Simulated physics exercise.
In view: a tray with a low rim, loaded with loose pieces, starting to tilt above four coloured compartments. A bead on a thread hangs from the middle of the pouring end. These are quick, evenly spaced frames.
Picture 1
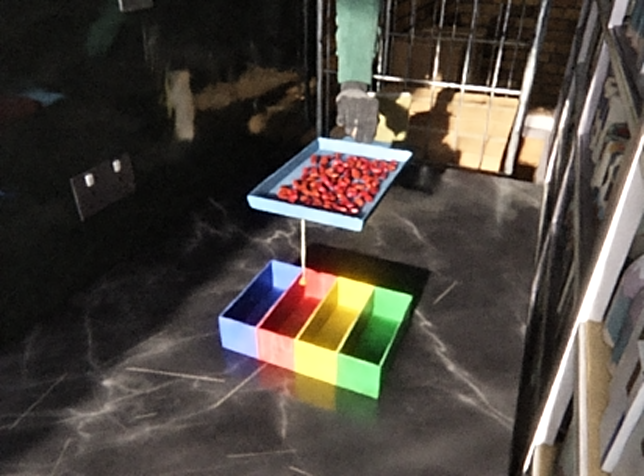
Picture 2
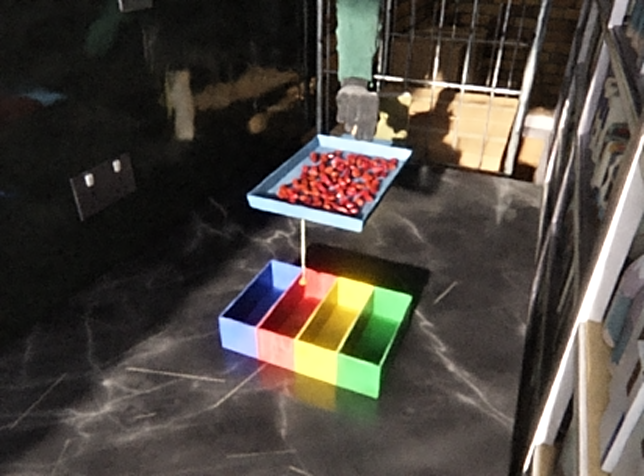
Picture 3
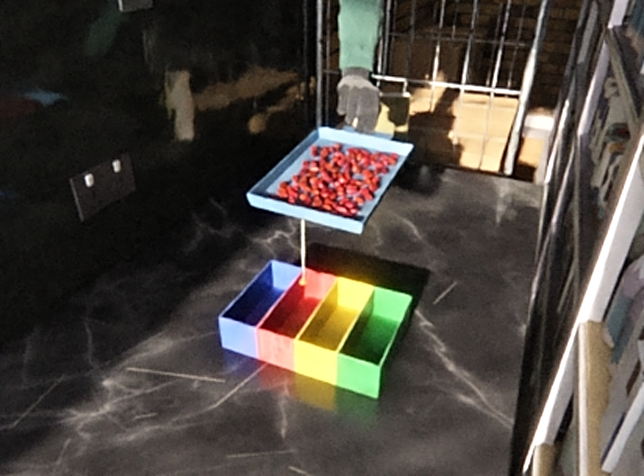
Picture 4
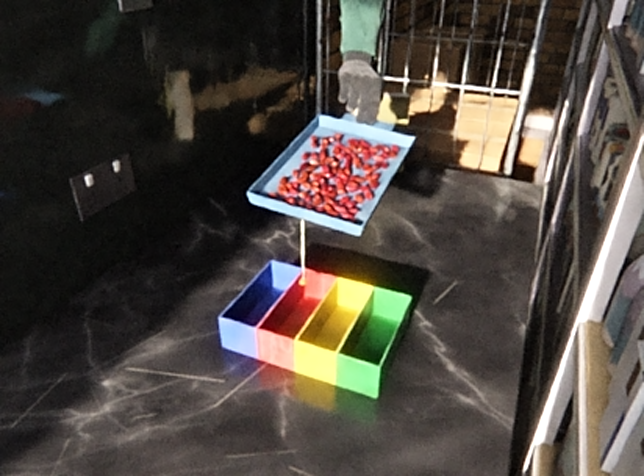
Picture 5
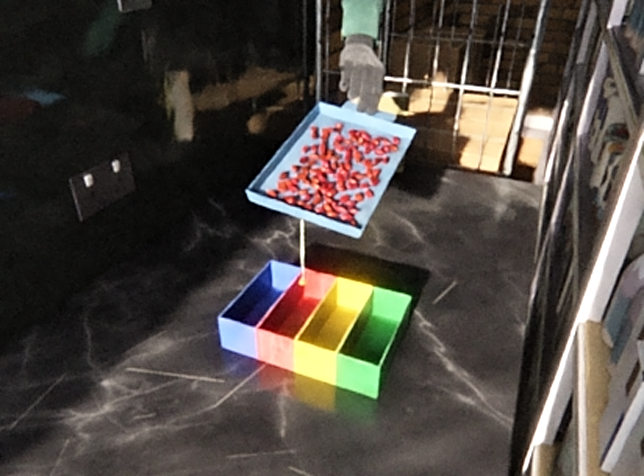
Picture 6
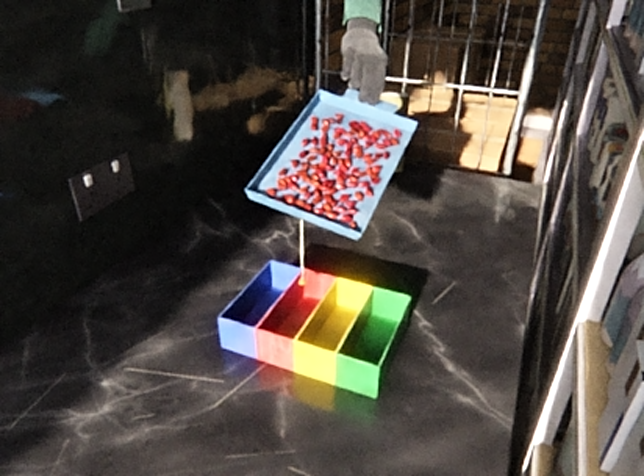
Gloved hand raising the far end of a blue tray of red beans, tilting it steeper above four coloured compartments.
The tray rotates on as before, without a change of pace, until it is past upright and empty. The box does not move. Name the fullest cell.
Fullest: The yellow cell.
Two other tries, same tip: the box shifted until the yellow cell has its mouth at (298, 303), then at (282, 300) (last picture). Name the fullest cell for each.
In turn: The green cell; the cell in green.
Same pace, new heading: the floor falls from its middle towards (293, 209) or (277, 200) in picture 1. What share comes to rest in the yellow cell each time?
About 0 and 0 per cent.
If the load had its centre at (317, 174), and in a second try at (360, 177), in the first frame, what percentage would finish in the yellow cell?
First some 70, then 60 per cent.
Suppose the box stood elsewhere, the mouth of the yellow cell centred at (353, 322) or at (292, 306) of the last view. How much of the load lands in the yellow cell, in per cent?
First some 40, then 10 per cent.
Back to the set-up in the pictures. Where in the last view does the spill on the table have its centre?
At about (411, 403).
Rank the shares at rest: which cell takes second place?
In second place: The green cell.
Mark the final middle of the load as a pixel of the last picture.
Roughly at (339, 348).
Soon, tray tipped steeply; all on the tray.
A while on, tray tipped past a quarter turn; nearly all on the tray; a stray few in the yellow cell.
Towards the end, tray tipped past a quarter turn; about half in the yellow cell; about a quarter in the green cell; a small part in the red cell; a small part falling or outside the box.
Finally, tray tipped past a quarter turn; about half in the yellow cell; about a quarter in the green cell; a small part in the red cell; none in the blue cell; a small part outside the box.
